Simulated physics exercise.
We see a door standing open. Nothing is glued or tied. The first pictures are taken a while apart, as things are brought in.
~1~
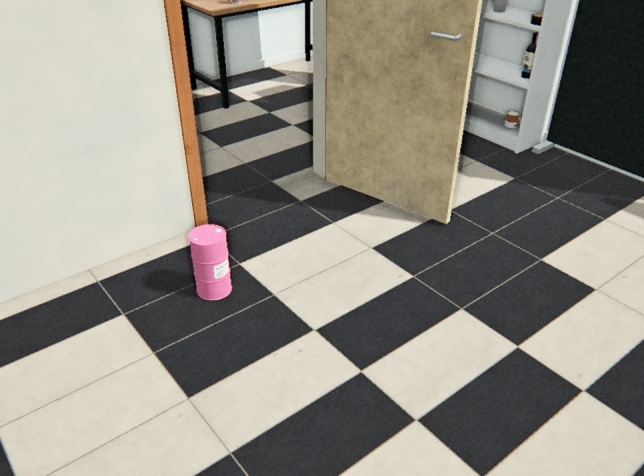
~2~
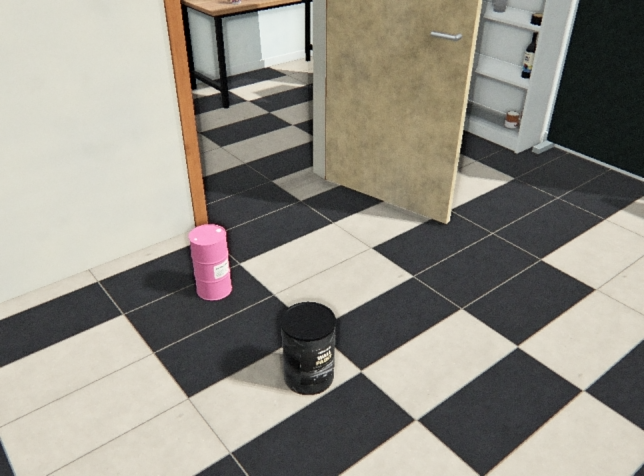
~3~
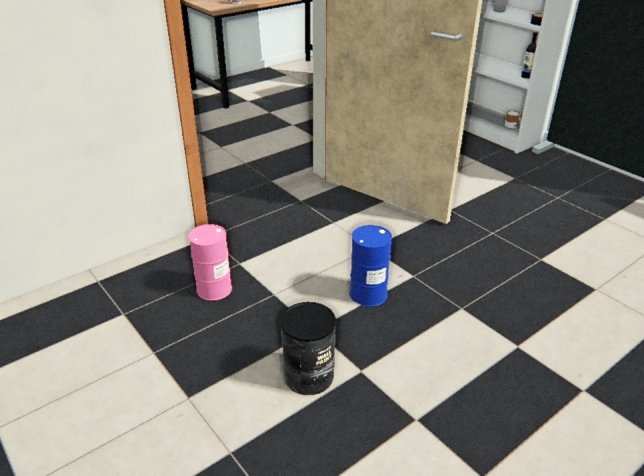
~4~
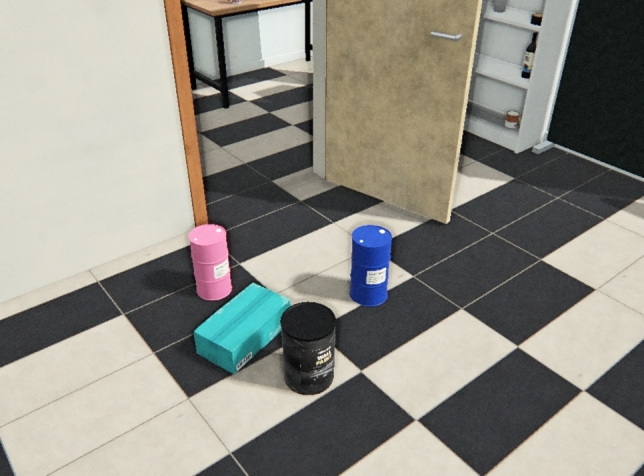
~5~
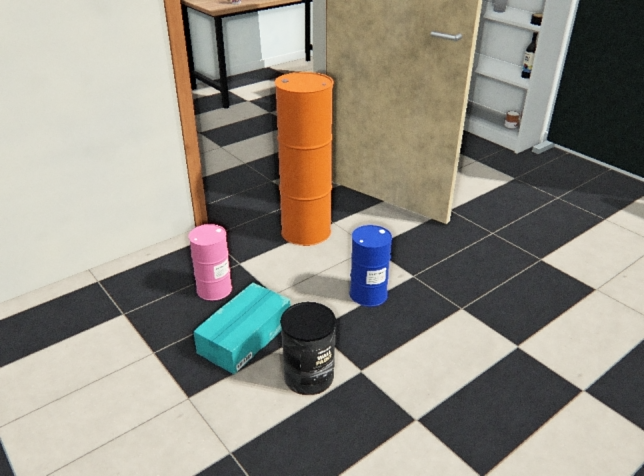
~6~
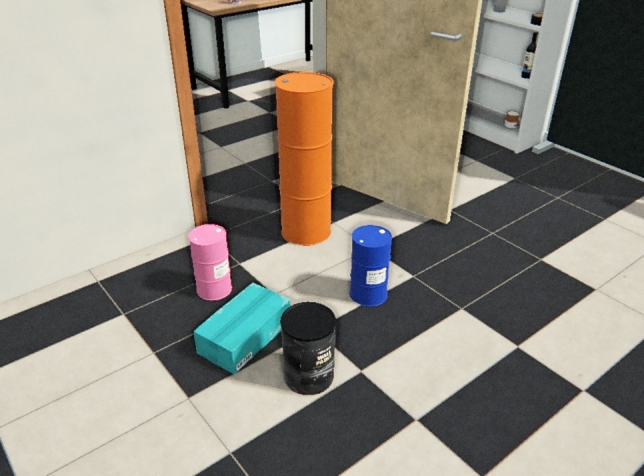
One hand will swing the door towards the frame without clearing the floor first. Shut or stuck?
As it turns out, it jams.
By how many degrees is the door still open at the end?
About 55°.
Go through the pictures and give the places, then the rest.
The first picture shows door wide open and still; pink canister (211, 263).
The second picture shows door wide open and still.
The third picture shows door wide open and still; pink canister (211, 263); black pail (309, 349).
The fourth picture shows door wide open and still; turquoise box (244, 326); blue canister (370, 266).
The fifth picture shows door wide open and still; pink canister (211, 263); black pail (309, 349).
The sixth picture shows door wide open and still; orange drum (305, 163); turquoise box (244, 326).
Then, 0.80 s after the last picture, door at 86°.
Then, 1.30 s after the last picture, door at 66°.
At rest, door at 54°; all 5 in place. Seen from the same camera at the end, orange drum near (302, 162).
